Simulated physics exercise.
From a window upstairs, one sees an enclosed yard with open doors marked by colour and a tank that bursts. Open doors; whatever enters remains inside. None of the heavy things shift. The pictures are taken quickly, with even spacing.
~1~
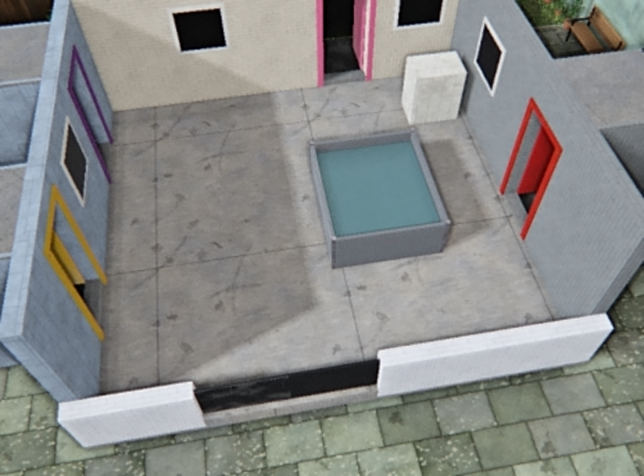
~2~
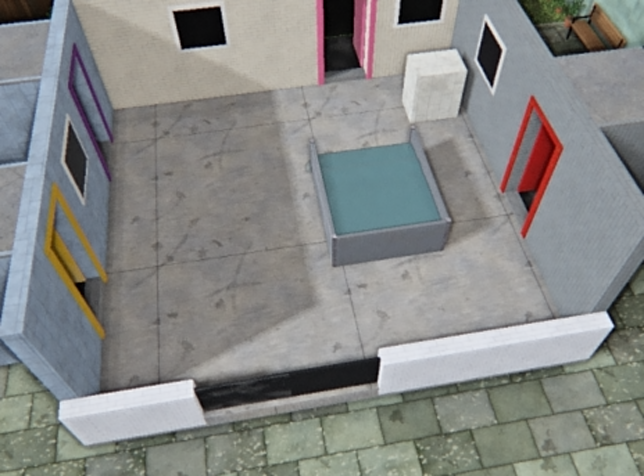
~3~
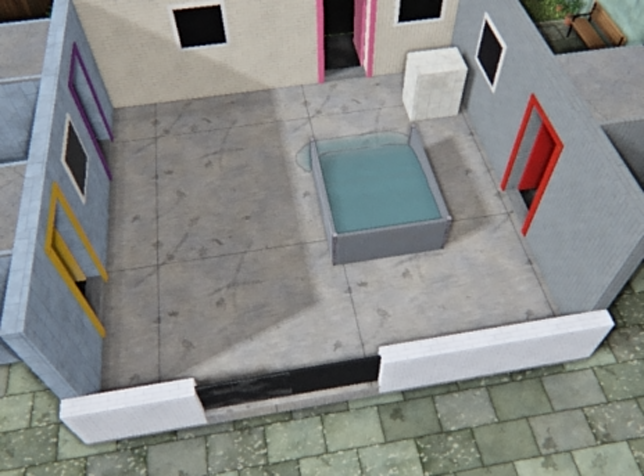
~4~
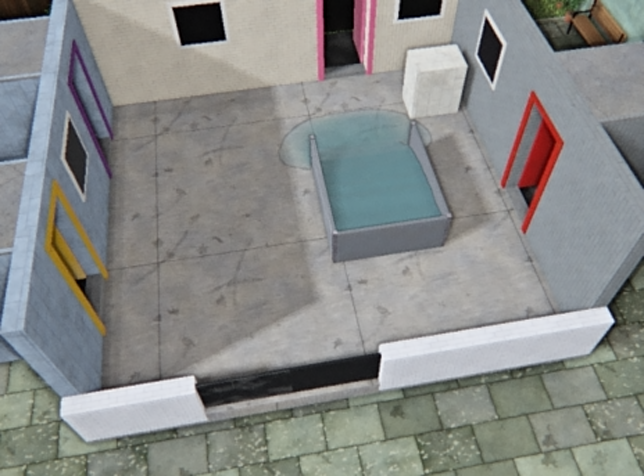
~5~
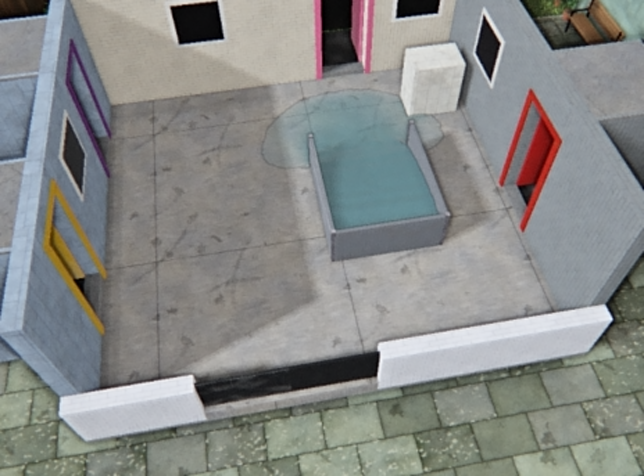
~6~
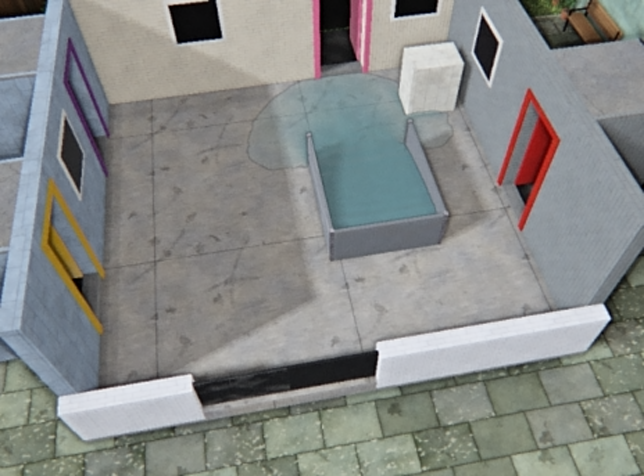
Water lies still in a grey tank in a walled courtyard with yellow, purple, pink and red doorways, and then the tank's far side is gone. The water pours out through that gap and spreads over the paving in a widening, rounded sheet, reaching back and left and around the white block.
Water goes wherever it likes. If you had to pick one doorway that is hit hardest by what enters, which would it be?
The pink doorway takes the most.
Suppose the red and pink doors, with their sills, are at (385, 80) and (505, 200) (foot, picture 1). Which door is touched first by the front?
The red door.
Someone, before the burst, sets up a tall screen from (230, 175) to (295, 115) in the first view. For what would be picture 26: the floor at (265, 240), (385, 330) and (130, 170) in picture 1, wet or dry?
Submerged, untouched, submerged.
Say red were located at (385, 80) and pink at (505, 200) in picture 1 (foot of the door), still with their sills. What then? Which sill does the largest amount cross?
Looks like it's the red one.
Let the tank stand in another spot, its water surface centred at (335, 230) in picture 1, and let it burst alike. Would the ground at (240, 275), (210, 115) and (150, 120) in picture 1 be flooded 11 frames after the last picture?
In the order given: Not reached, wetted and wetted.
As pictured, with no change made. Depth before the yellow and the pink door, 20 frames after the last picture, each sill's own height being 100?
Approx. 0 % then 190 %.
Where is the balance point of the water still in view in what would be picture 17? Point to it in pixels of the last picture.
Near (347, 143) in the last view.
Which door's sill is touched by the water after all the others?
That would be the door marked yellow.
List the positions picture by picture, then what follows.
Still water in the tank at (376, 184), in the first picture.
The front is at (309, 170), out from the gap on the tank's far side, in the second picture.
The front is at (302, 153), out from the gap on the tank's far side, in the third picture.
The front is at (297, 129), out from the gap on the tank's far side, in the fourth picture.
Water pours out on the tank's far side and has run to (303, 103), in the fifth picture.
The front is at (319, 78), out from the gap on the tank's far side, in the sixth picture.
A moment on, water covers 20 % of the floor; red door not reached, yellow door not reached, pink door a lot in, purple door not reached.
Next, water covers 25 % of the floor; red door not reached, yellow door not reached, pink door a lot in, purple door not reached.
Then, water covers 40 % of the floor; red door wet at the sill, nothing in, yellow door not reached, pink door a lot in, purple door a trickle in.
Later, water covers 75 % of the floor; red door wet at the sill, nothing in, yellow door wet at the sill, nothing in, pink door a lot in, purple door some in.
In the end, water covers 95 % of the floor; red door wet at the sill, nothing in, yellow door wet at the sill, nothing in, pink door a lot in, purple door some in; the pink door has let in the most.
